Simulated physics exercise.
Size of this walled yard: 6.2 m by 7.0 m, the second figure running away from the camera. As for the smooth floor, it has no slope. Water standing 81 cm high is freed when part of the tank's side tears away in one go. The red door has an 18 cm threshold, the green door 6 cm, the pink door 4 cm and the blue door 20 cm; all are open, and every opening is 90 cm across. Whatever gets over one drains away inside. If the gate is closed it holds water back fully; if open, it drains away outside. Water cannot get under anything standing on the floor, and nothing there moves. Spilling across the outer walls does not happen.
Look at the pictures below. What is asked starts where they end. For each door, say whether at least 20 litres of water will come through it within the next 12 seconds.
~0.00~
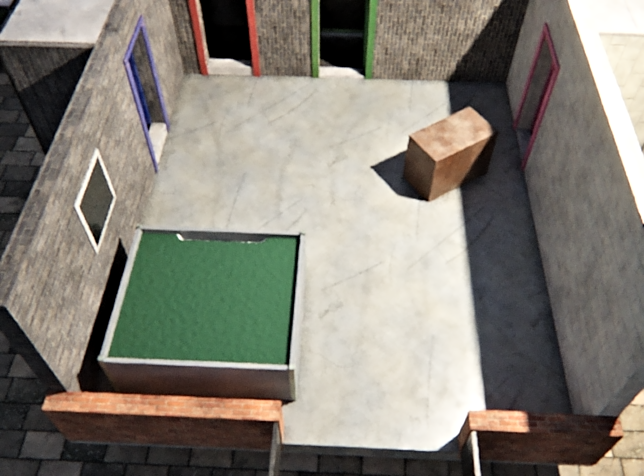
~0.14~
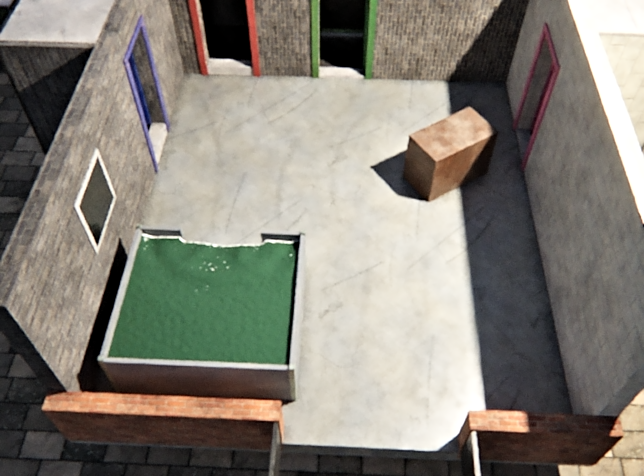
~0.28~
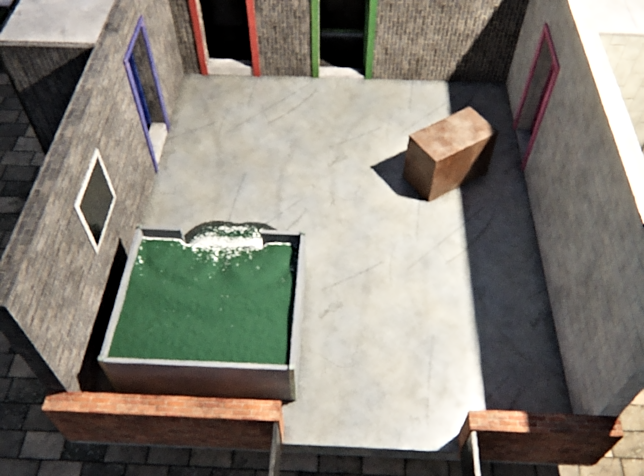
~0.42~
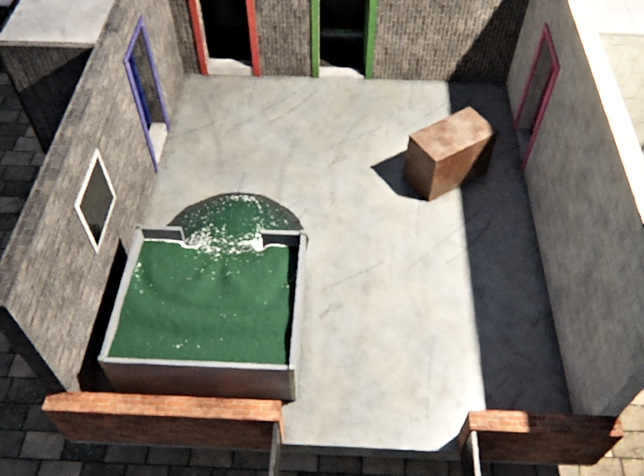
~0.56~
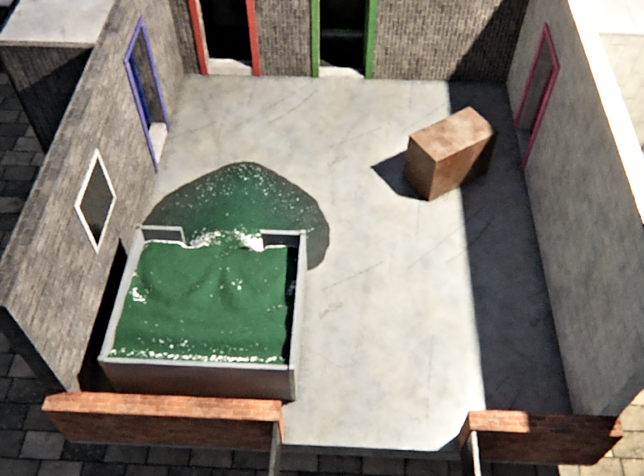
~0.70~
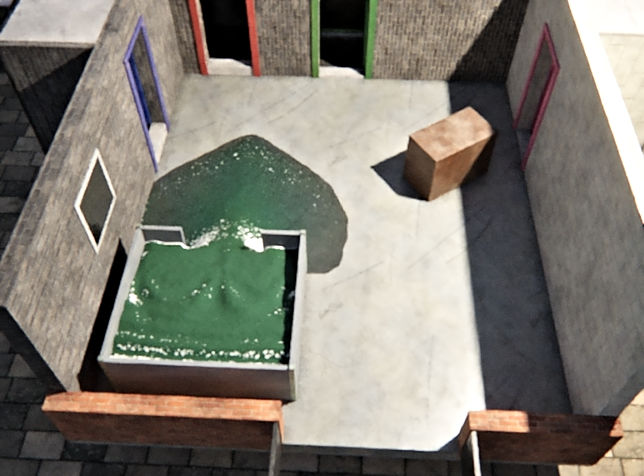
Door by door: The red door lets through 20 litres or more; the green door lets through 20 litres or more; the pink door lets through 20 litres or more; the blue door lets through less than 20 litres.
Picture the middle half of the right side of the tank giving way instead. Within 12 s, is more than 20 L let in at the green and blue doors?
Green: Within limit; blue: Within limit.
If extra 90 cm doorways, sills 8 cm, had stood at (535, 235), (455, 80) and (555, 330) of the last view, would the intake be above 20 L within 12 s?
Well, the first is on the low side, the second is on the high side, and the third is on the low side.
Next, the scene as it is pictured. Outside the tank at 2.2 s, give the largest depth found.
Max around 44 cm.
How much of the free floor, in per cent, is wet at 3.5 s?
About 55 per cent.
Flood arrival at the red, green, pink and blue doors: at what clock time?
Red: 1.2 s; green: 1.6 s; pink: 3.8 s; blue: 0.9 s.
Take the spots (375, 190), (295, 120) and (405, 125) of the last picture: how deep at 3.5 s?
Spot by spot: Some 1, 7, then 2 cm.
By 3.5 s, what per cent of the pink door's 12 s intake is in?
By that time, around 0 per cent.
After 1.4 s water covers 40 % of the floor and is deepest (45 cm) near (226, 261); red door 23 cm at the sill, 0 L in, green door not reached, pink door not reached, blue door 19 cm at the sill, 0 L in.
After 2.2 s water covers 50 % of the floor and is deepest (44 cm) near (191, 84); red door 36 cm at the sill, 24 L in, green door 20 cm at the sill, 39 L in, pink door not reached, blue door 19 cm at the sill, 0 L in.
After 3.5 s water covers 55 % of the floor and is deepest (32 cm) near (204, 110); red door 28 cm at the sill, 129 L in, green door 17 cm at the sill, 131 L in, pink door not reached, blue door 12 cm at the sill, 0 L in.
After 7.0 s water covers 75 % of the floor and is deepest (20 cm) near (455, 92); red door 13 cm at the sill, 170 L in, green door 10 cm at the sill, 196 L in, pink door 16 cm at the sill, 96 L in, blue door 13 cm at the sill, 0 L in.
After 12.0 s water covers 100 % of the floor and is deepest (11 cm) near (238, 86); red door 10 cm at the sill, 170 L in, green door 10 cm at the sill, 242 L in, pink door 10 cm at the sill, 279 L in, blue door 6 cm at the sill, 0 L in.
